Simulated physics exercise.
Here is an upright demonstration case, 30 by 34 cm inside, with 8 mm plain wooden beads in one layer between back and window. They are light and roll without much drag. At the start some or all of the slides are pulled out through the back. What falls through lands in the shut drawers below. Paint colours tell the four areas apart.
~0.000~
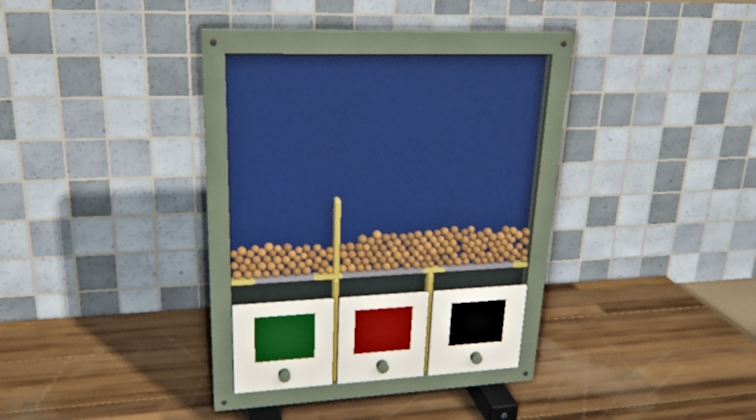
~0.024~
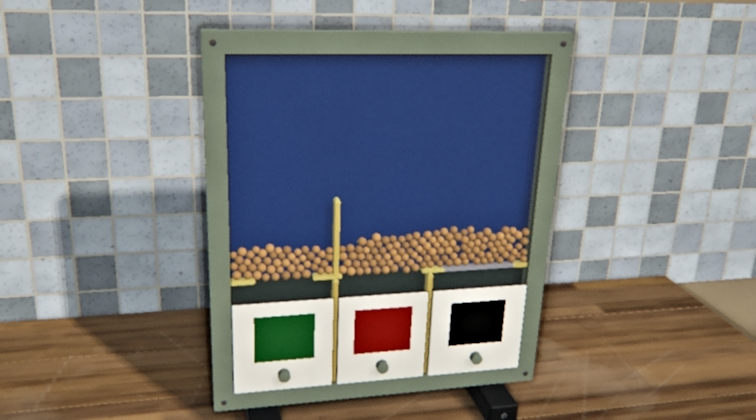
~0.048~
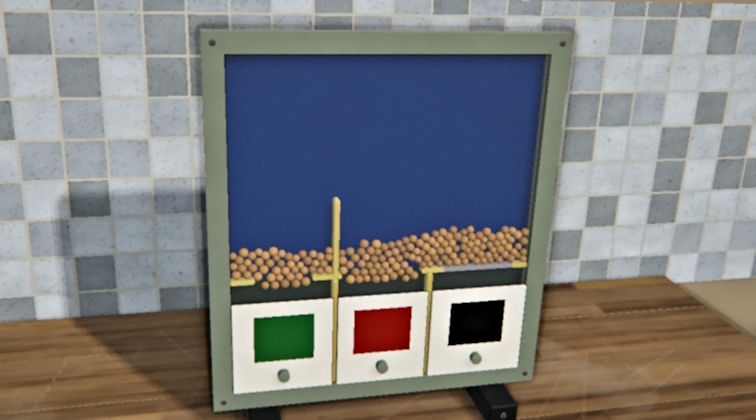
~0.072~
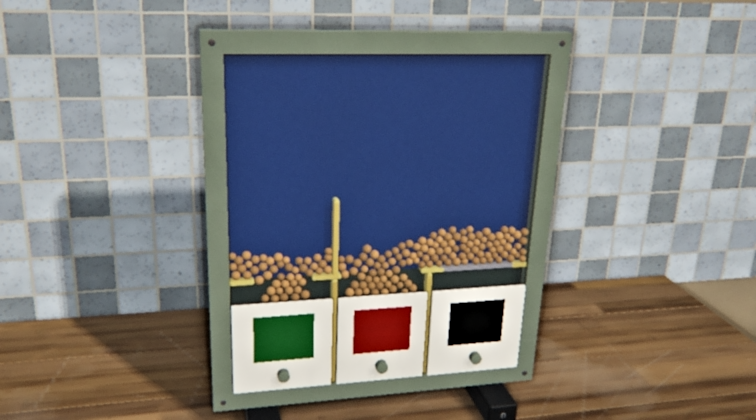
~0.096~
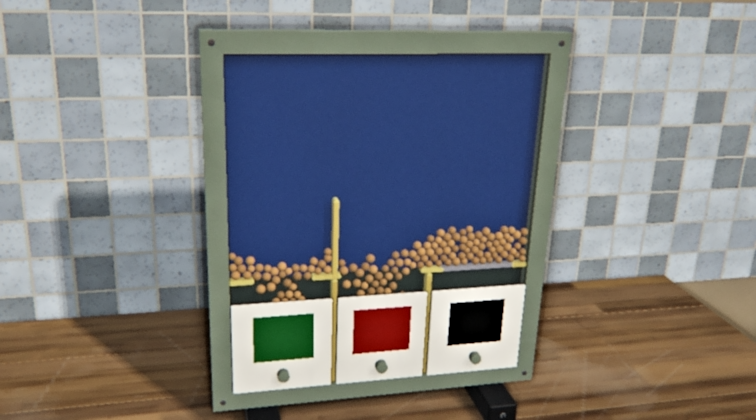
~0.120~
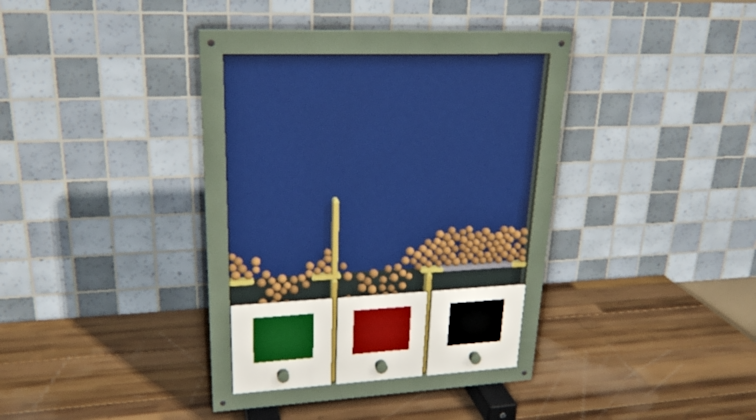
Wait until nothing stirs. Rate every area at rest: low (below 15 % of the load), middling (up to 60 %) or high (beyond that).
Red drawer middling, blue store middling, green drawer middling, black drawer low.
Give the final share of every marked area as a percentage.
Red drawer: 40; blue store: 35; green drawer: 25; black drawer: 0.
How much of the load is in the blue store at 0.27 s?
Roughly 40 per cent.
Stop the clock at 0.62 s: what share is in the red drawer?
Some 40 per cent.
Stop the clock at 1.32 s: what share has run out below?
Roughly 65 per cent.
After 0.27 s, 60 % are out; red 35 %, blue 40 %, green 20 %.
After 0.62 s, 65 % are out; red 40 %, blue 35 %, green 25 %.
After 1.32 s, 65 % are out; red 40 %, blue 35 %, green 25 %.
At rest by 1.5 s, 65 % are out; red 40 %, blue 35 %, green 25 %, black 0 %.
